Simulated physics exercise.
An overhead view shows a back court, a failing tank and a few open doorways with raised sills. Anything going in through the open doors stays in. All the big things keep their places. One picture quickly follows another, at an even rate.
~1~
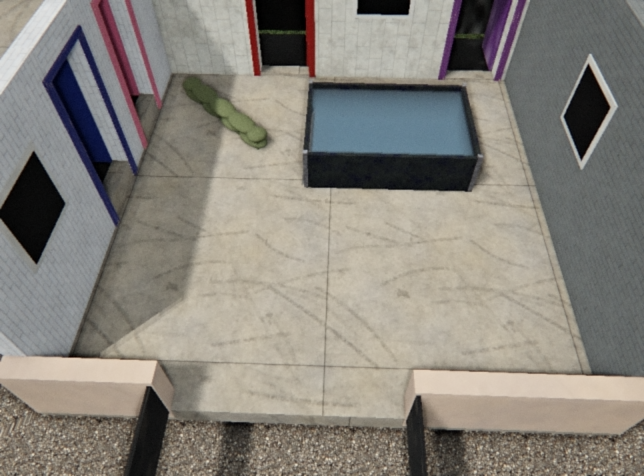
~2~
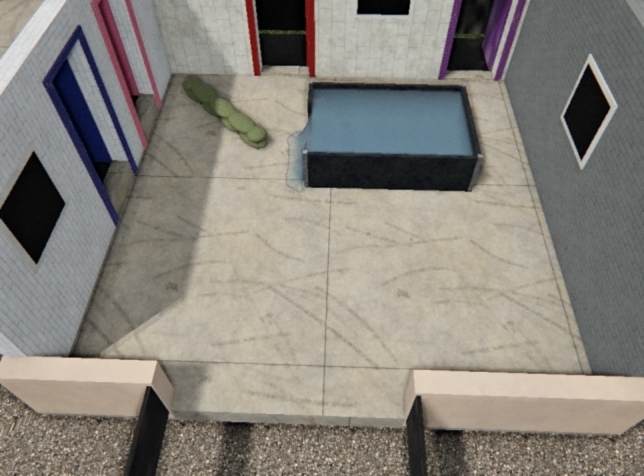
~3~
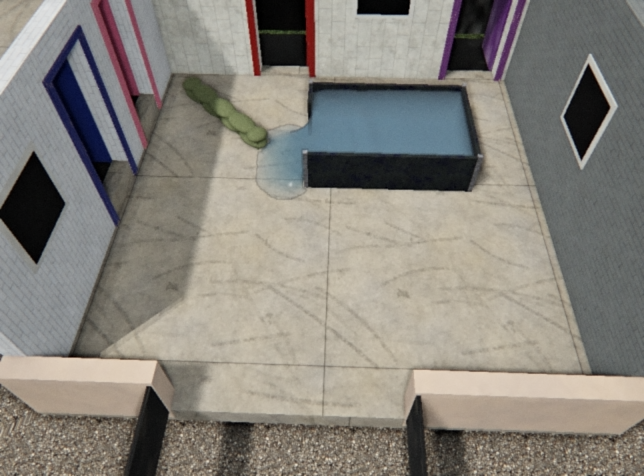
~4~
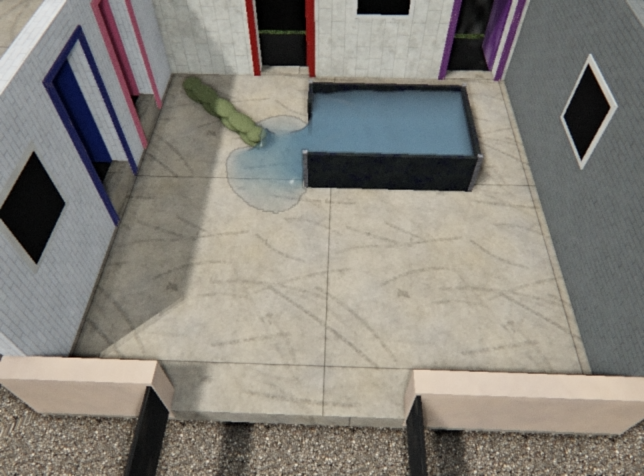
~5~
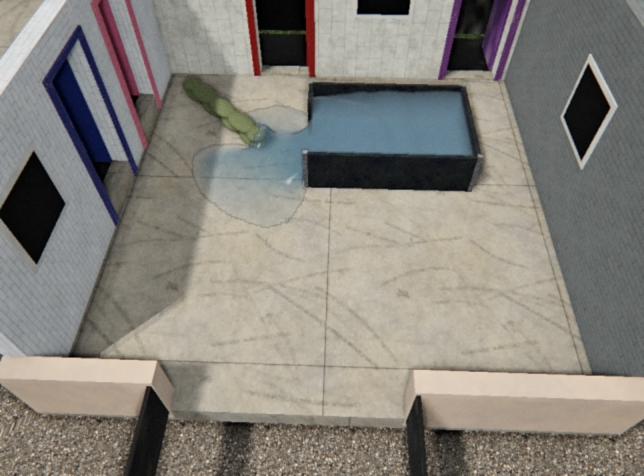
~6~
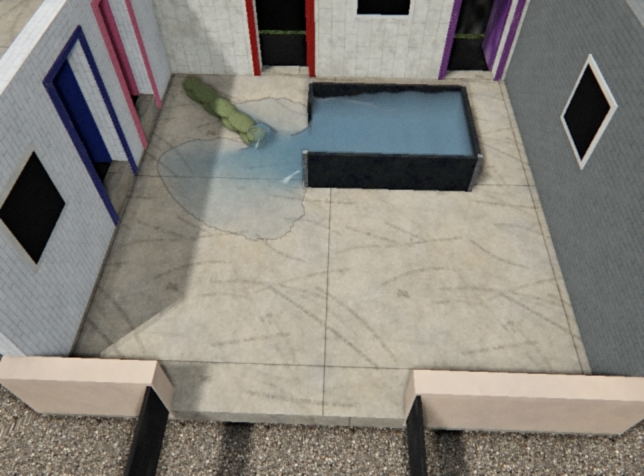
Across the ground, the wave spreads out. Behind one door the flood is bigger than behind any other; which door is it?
It is the red door.
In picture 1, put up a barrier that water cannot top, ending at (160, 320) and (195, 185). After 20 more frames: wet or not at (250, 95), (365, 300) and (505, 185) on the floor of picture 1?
Well, in order I'd call them reached, unreached and unreached.
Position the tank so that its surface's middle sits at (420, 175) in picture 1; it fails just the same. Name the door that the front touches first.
That would be the door marked blue.
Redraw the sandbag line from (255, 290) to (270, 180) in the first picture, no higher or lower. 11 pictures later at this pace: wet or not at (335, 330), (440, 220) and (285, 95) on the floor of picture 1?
Point by point: Waterlogged, unflooded, unflooded.
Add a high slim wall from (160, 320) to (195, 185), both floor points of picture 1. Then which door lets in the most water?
The red-painted one.
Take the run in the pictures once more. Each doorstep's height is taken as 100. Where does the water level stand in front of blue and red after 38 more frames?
Near 30 and 150 per cent, in that order.
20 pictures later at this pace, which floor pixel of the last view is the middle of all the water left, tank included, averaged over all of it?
Roughly (267, 182).
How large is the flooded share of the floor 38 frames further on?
It comes to roughly 75 in a hundred.
A moment on, water covers 25 % of the floor; pink door wet at the sill, nothing in, red door not reached, purple door not reached, blue door wet at the sill, nothing in.
Next, water covers 35 % of the floor; pink door wet at the sill, nothing in, red door a trickle in, purple door not reached, blue door wet at the sill, nothing in.
Then, water covers 40 % of the floor; pink door wet at the sill, nothing in, red door some in, purple door not reached, blue door wet at the sill, nothing in.
Later, water covers 75 % of the floor; pink door wet at the sill, nothing in, red door some in, purple door not reached, blue door wet at the sill, nothing in.
In the end, water covers 85 % of the floor; pink door wet at the sill, nothing in, red door some in, purple door a trickle in, blue door wet at the sill, nothing in; the red door has let in the most.
